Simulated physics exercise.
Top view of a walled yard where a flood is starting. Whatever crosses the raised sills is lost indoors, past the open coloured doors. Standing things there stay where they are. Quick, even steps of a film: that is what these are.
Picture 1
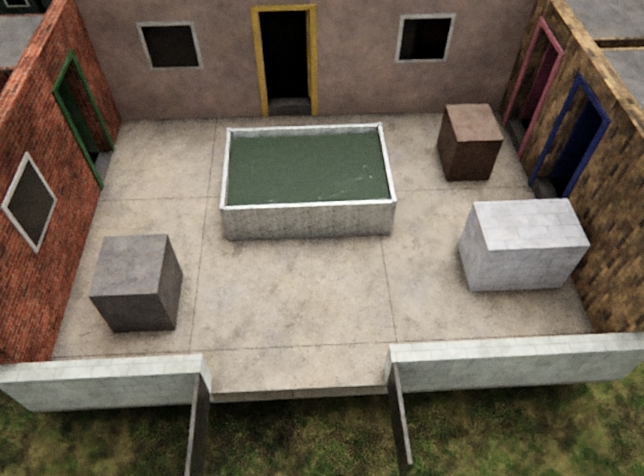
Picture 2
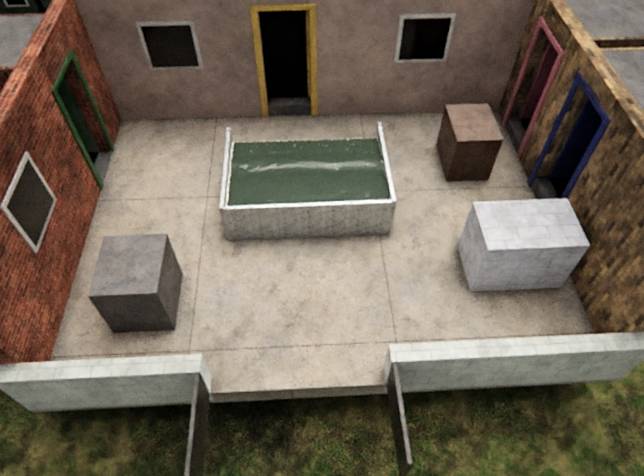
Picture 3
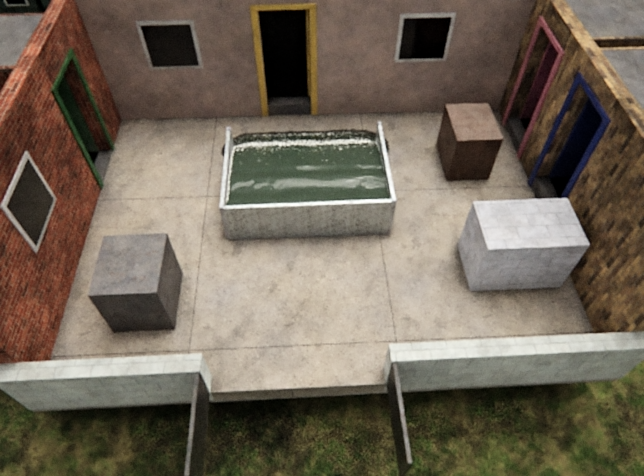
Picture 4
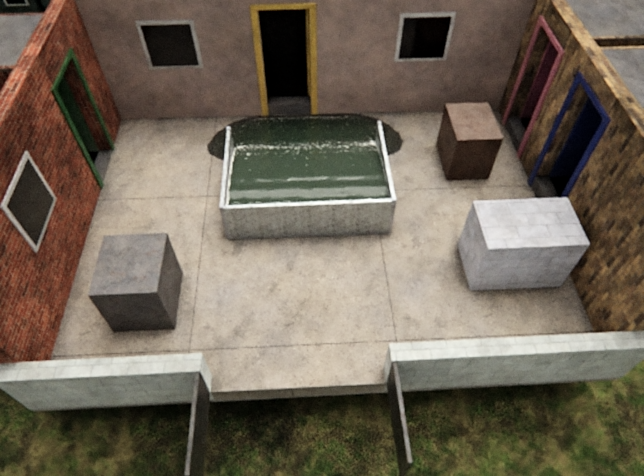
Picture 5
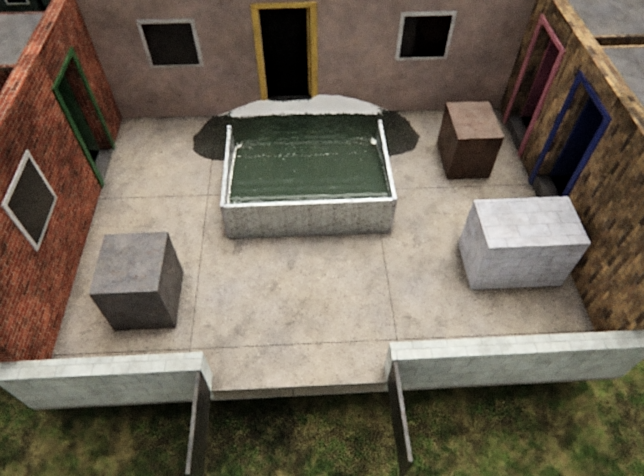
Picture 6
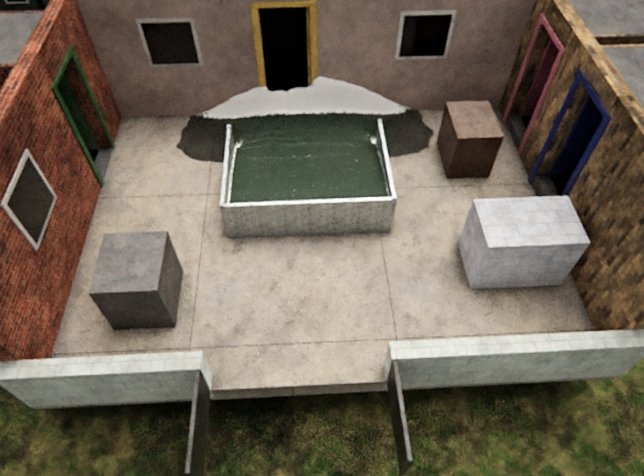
Green water poured out of the open tank's far side after that wall disappeared, spreading a dark wet patch across the yard floor on both sides and foaming white near the yellow-framed doorway.
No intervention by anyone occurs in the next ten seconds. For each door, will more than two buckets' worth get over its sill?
As I see it, I expect the blue door to see two buckets at most; I expect the green door to see over two buckets; I expect the pink door to see over two buckets; I expect the yellow door to see over two buckets.
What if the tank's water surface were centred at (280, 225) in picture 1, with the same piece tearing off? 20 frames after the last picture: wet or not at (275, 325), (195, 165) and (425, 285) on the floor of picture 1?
Going through the three spots in turn: Stays untouched, gets wet, stays untouched.
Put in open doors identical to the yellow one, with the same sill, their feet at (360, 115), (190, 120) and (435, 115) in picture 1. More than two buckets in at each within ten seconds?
Taking them as listed, the first overshoots, the second undershoots and the third undershoots.
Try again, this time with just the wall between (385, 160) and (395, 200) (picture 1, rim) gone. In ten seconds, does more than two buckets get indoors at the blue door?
Blue door: Tops the limit.
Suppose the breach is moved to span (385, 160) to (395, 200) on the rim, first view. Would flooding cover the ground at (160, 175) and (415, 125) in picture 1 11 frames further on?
First place still bare, second place drenched.
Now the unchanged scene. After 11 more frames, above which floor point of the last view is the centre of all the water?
I'd put my finger on (309, 148).
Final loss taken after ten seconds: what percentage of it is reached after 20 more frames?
Result, approximate: 60 per cent.
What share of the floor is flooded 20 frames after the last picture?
Roughly 55 %.
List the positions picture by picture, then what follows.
The open tank at (307, 167) is whole and still, in the first picture.
Water pours out on the open tank's far side and has run to a hidden place, in the second picture.
Water pours out on the open tank's far side and has run to a hidden place, in the third picture.
The front is at (393, 134), out from the gap on the open tank's far side, in the fourth picture.
The front is at (392, 112), out from the gap on the open tank's far side, in the fifth picture.
The front is at (412, 111), out from the gap on the open tank's far side, in the sixth picture.
A moment on, water covers 20 % of the floor; the blue door not reached, the green door not reached, the pink door not reached, the yellow door far over two buckets in.
Next, water covers 35 % of the floor; the blue door not reached, the green door under two buckets in, the pink door under two buckets in, the yellow door far over two buckets in.
Then, water covers 55 % of the floor; the blue door wet at the sill, nothing in, the green door far over two buckets in, the pink door far over two buckets in, the yellow door far over two buckets in.
Later, water covers 90 % of the floor; the blue door wet at the sill, nothing in, the green door far over two buckets in, the pink door far over two buckets in, the yellow door far over two buckets in.
In the end, water covers 95 % of the floor; the blue door wet at the sill, nothing in, the green door far over two buckets in, the pink door far over two buckets in, the yellow door far over two buckets in.
